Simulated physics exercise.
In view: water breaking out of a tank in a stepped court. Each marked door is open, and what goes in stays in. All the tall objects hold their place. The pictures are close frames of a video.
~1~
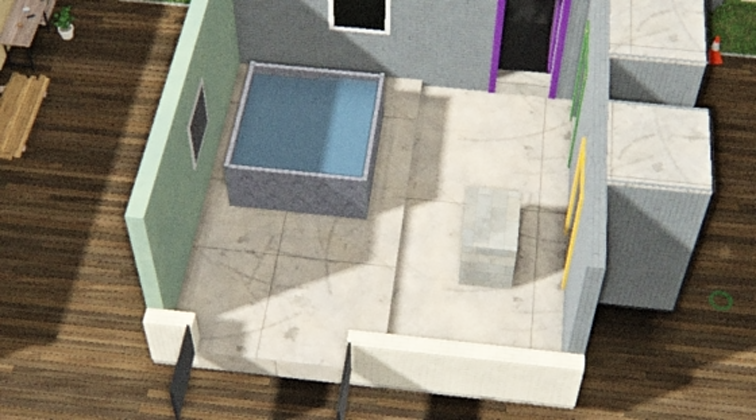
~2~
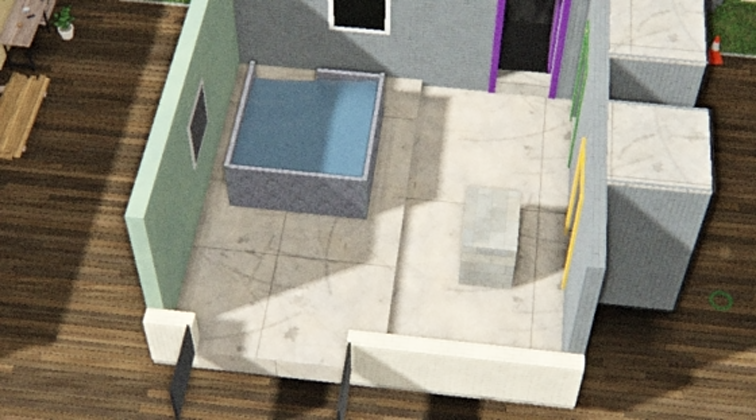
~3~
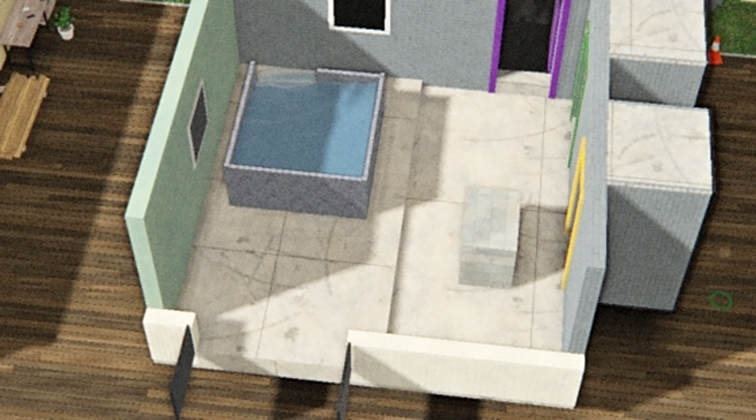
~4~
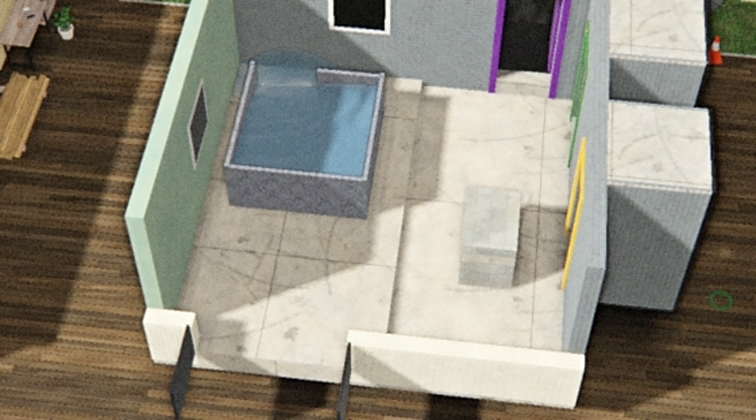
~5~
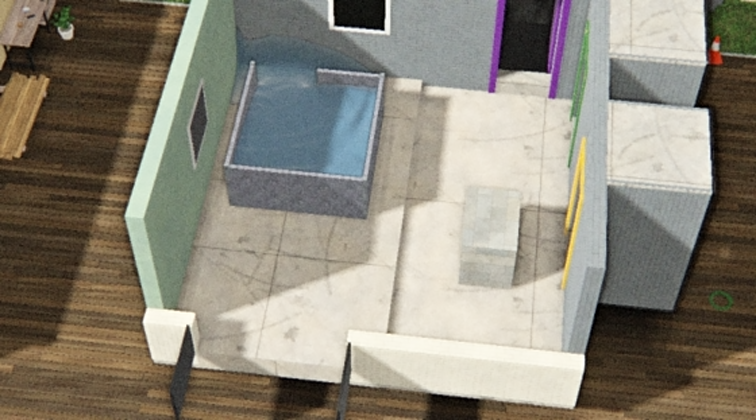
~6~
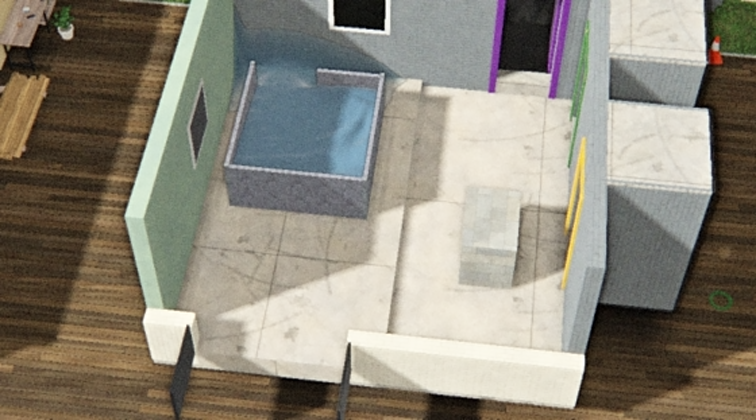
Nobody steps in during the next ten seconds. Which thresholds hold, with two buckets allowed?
The purple door holds within the limit; the green door floods; the yellow door holds within the limit.
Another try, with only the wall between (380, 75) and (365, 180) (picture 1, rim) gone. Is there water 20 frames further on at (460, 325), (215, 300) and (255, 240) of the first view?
In turn: Wet, no water, dry.
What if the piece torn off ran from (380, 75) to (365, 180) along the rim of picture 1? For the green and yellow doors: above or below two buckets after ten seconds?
Green door goes over, yellow door passes that mark.
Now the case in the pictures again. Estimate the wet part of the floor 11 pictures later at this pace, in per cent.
Near 45 in a hundred.
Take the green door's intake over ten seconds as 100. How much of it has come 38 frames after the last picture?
About 90 per cent.
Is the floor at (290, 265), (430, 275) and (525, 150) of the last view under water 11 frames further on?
As listed: Not flooded, free of water, wet.
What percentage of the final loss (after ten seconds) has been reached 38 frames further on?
Some 70 per cent.
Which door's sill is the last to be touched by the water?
The yellow one.
A moment on, water covers 25 % of the floor; the purple door wet at the sill, nothing in, the green door not reached, the yellow door not reached.
Next, water covers 45 % of the floor; the purple door wet at the sill, nothing in, the green door wet at the sill, nothing in, the yellow door not reached.
Then, water covers 60 % of the floor; the purple door wet at the sill, nothing in, the green door far over two buckets in, the yellow door wet at the sill, nothing in.
Later, water covers 75 % of the floor; the purple door wet at the sill, nothing in, the green door far over two buckets in, the yellow door wet at the sill, nothing in.
In the end, water covers 90 % of the floor; the purple door wet at the sill, nothing in, the green door far over two buckets in, the yellow door wet at the sill, nothing in.
